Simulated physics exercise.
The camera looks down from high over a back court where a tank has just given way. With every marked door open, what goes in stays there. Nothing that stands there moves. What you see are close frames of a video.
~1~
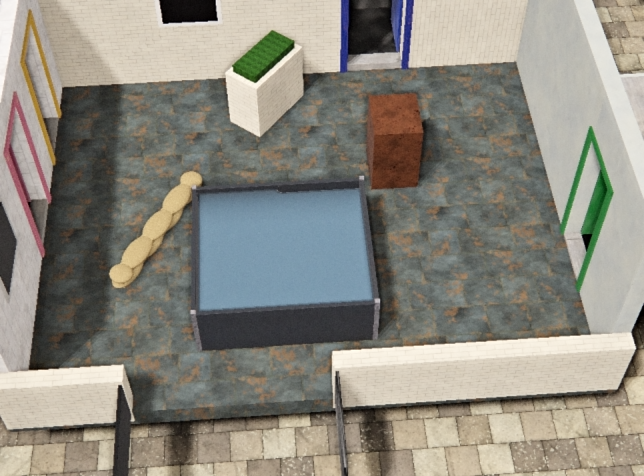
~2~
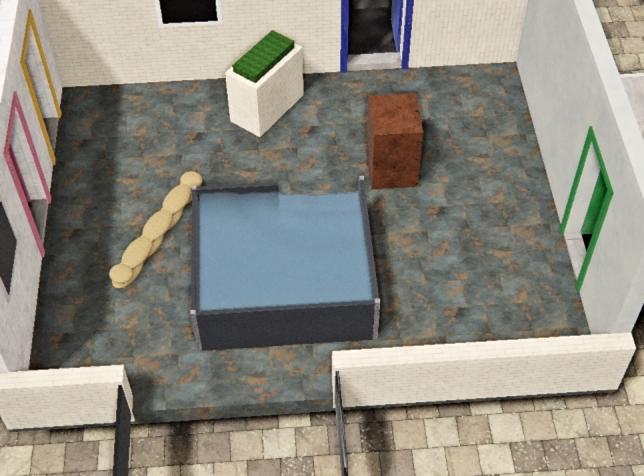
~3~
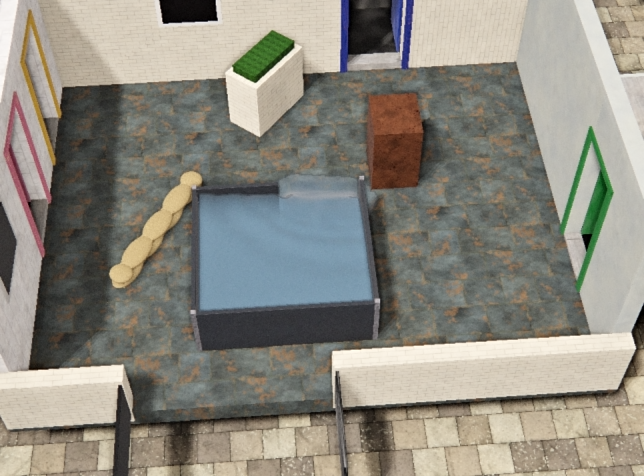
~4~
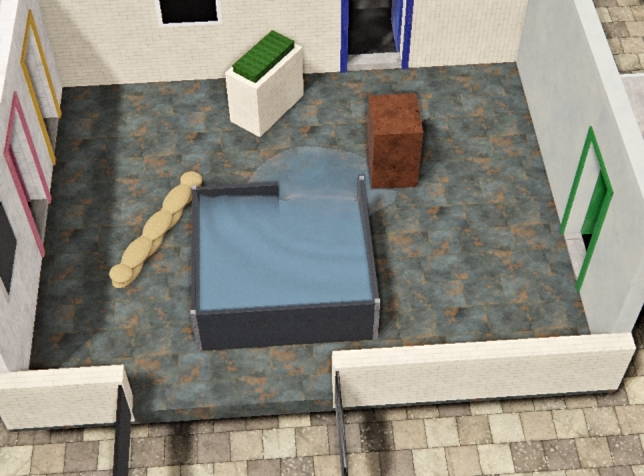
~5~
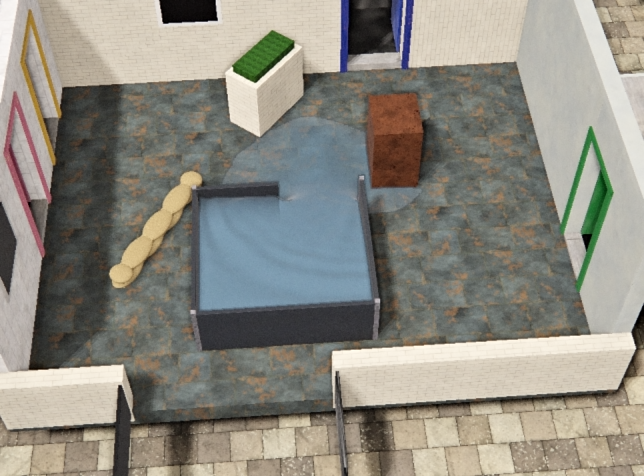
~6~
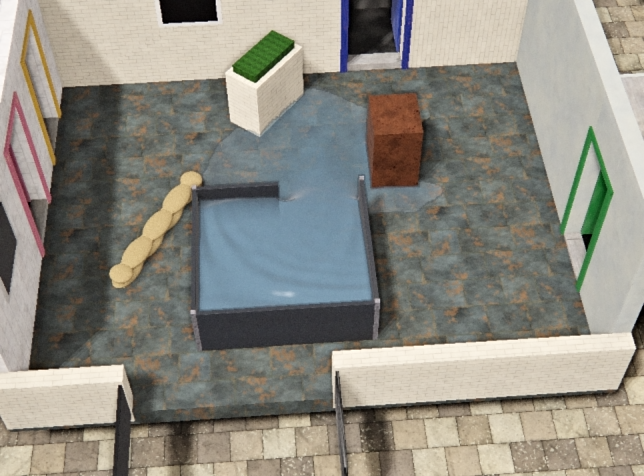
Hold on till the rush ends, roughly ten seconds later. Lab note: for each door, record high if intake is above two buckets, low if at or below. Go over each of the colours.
Blue door: High; green door: Low; pink door: Low; yellow door: High.
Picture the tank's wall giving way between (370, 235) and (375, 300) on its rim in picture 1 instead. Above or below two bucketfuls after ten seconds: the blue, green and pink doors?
Lab note - blue door: Short of the mark; green door: Above the mark; pink door: Short of the mark.
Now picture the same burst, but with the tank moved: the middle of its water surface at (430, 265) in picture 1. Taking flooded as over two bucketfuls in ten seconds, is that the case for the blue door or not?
As far as I can tell, blue gets swamped.
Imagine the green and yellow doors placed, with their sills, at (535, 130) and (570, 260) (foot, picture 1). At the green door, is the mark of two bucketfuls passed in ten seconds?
As I see it, the green door comes in higher.
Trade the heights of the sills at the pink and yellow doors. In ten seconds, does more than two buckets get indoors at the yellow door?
Result for yellow: Above the limit.
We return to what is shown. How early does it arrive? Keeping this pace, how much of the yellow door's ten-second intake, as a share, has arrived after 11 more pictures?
My guess is about 0 %.
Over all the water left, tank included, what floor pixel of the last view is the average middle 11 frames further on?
Estimate: (300, 214).
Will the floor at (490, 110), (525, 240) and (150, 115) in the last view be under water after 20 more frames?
In that order the points end up soaked, soaked and soaked.
A moment on, water covers 25 % of the floor; the blue door under two buckets in, the green door not reached, the pink door not reached, the yellow door not reached.
Next, water covers 35 % of the floor; the blue door over two buckets in, the green door not reached, the pink door not reached, the yellow door not reached.
Then, water covers 45 % of the floor; the blue door far over two buckets in, the green door wet at the sill, nothing in, the pink door not reached, the yellow door over two buckets in.
Later, water covers 80 % of the floor; the blue door far over two buckets in, the green door under two buckets in, the pink door wet at the sill, nothing in, the yellow door far over two buckets in.
In the end, water covers 95 % of the floor; the blue door far over two buckets in, the green door under two buckets in, the pink door wet at the sill, nothing in, the yellow door far over two buckets in.
